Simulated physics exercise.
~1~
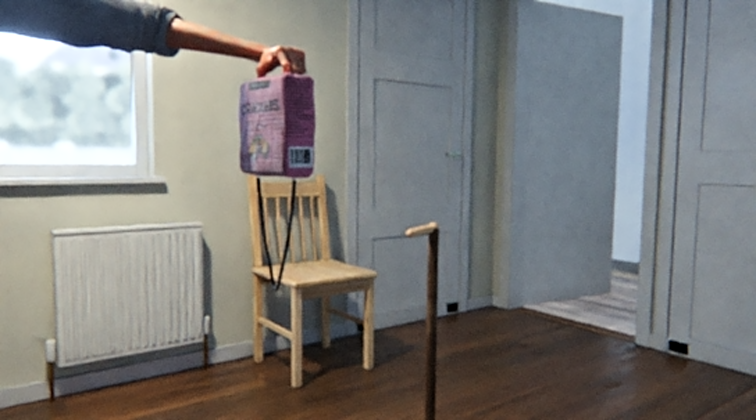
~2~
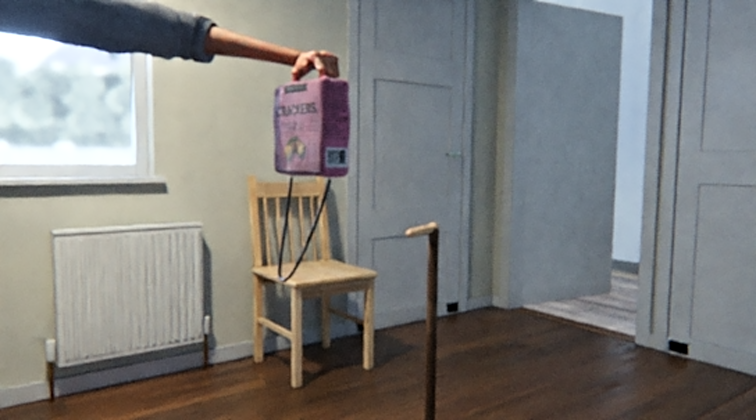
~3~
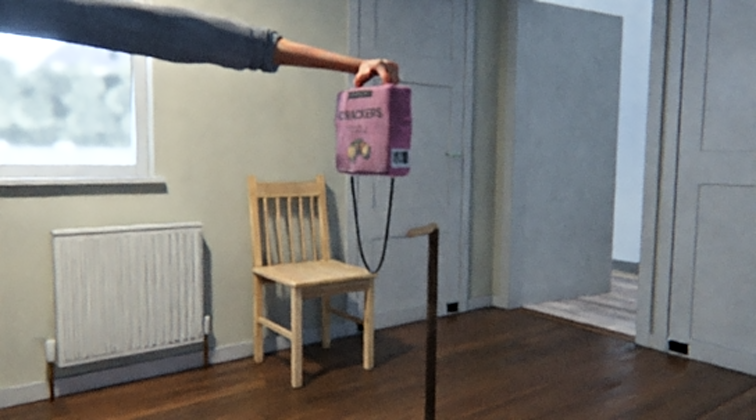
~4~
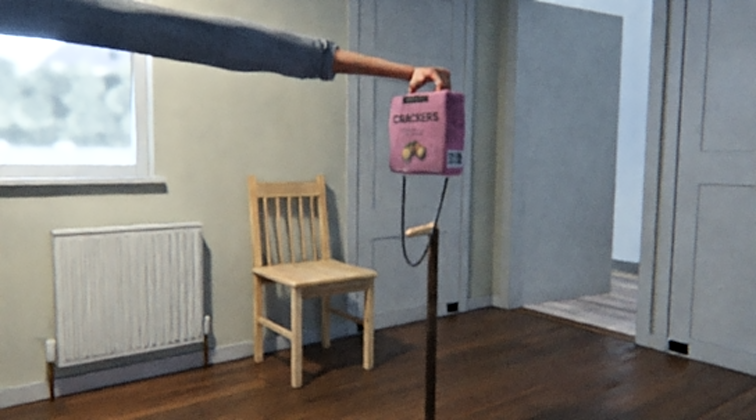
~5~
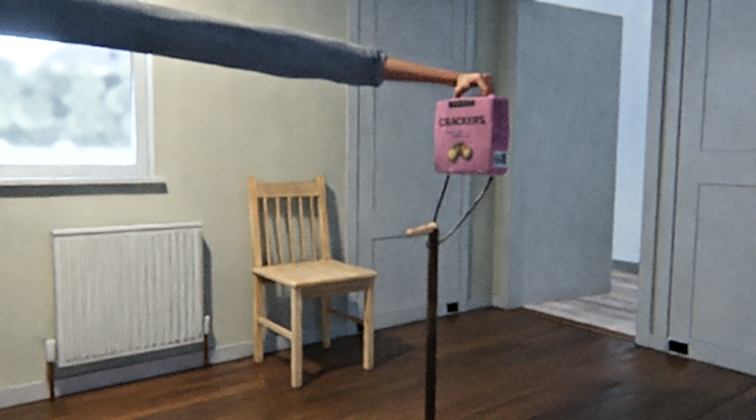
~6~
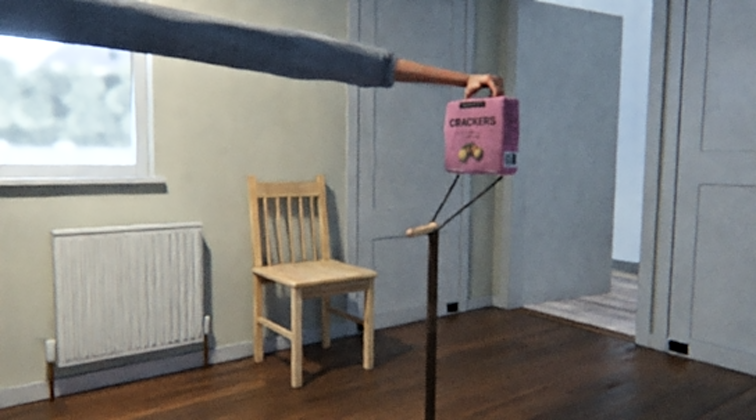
In a room with a dark wooden floor, seen from a still viewpoint facing the wall, a pale wooden chair stands between a white radiator and grey doors, with a thin dark post topped by a small light hook in the foreground. An arm in a grey-blue sleeve reaches in from the left, holding a pink crackers bag upright by its top, a dark loop hanging low beneath it. The hand carries the bag rightward past the chair towards the post. As the bag passes over the post, the loop catches on the hook. The loop pulls tight and the hand stops, leaving the bag snagged just beyond the post.
